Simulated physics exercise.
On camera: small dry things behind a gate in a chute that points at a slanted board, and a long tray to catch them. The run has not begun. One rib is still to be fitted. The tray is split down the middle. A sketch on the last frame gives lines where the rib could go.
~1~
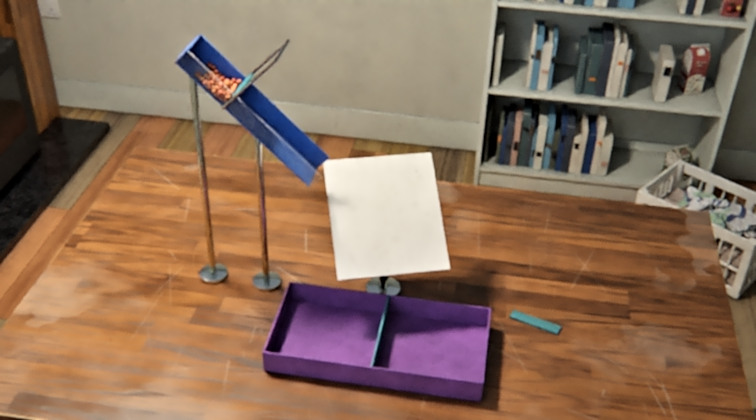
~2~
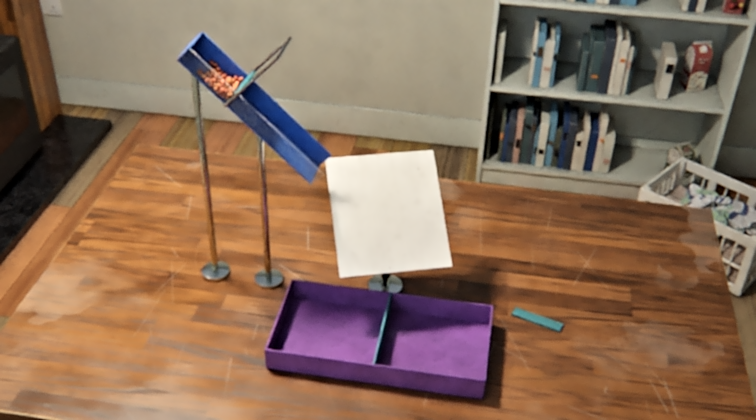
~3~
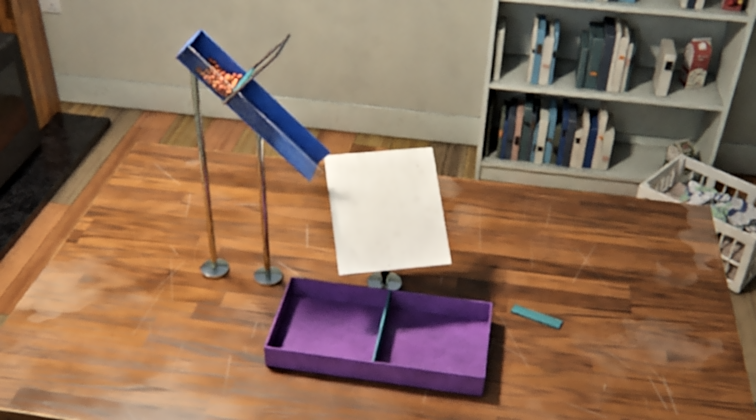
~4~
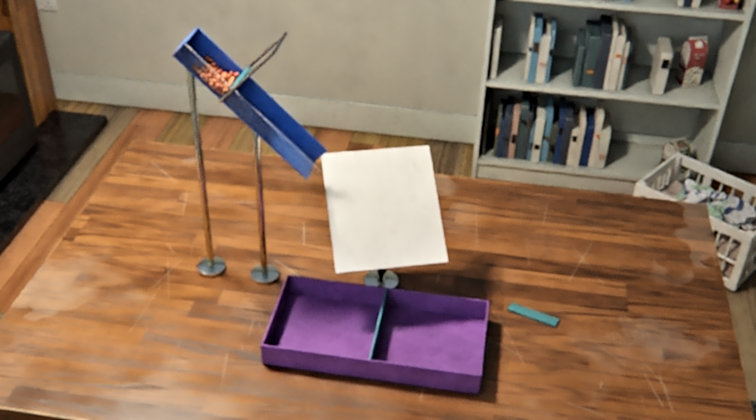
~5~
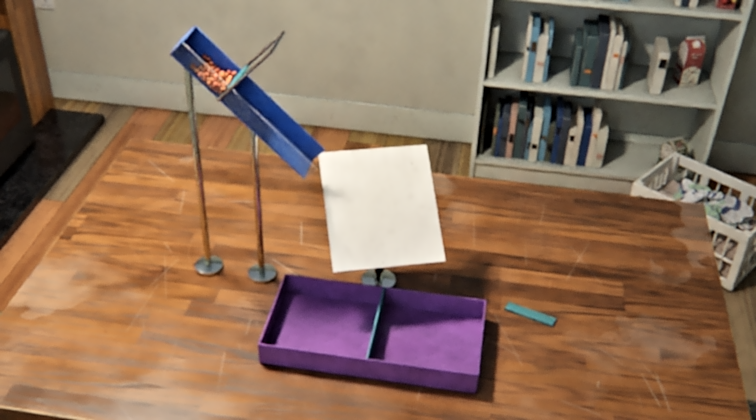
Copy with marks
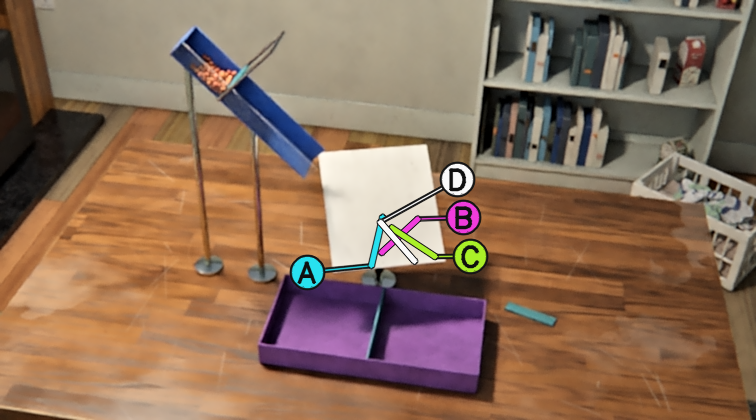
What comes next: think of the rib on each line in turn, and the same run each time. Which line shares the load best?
Go for B.
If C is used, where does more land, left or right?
Right.
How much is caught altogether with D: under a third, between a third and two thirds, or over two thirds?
Line D gives over two thirds.
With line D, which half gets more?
More lands on the right.
On the marked copy, line A from (382, 217) to (371, 265); line B from (417, 218) to (381, 252); line C from (391, 227) to (435, 256); line D from (380, 222) to (414, 261).
With A, of what is caught, the larger part in the left half, roughly a quarter in the right.
With B, of what is caught, roughly a third in the left half, roughly two thirds in the right.
With C, of what is caught, about a tenth in the left half, almost all in the right.
With D, of what is caught, just a few in the left half, almost all in the right.
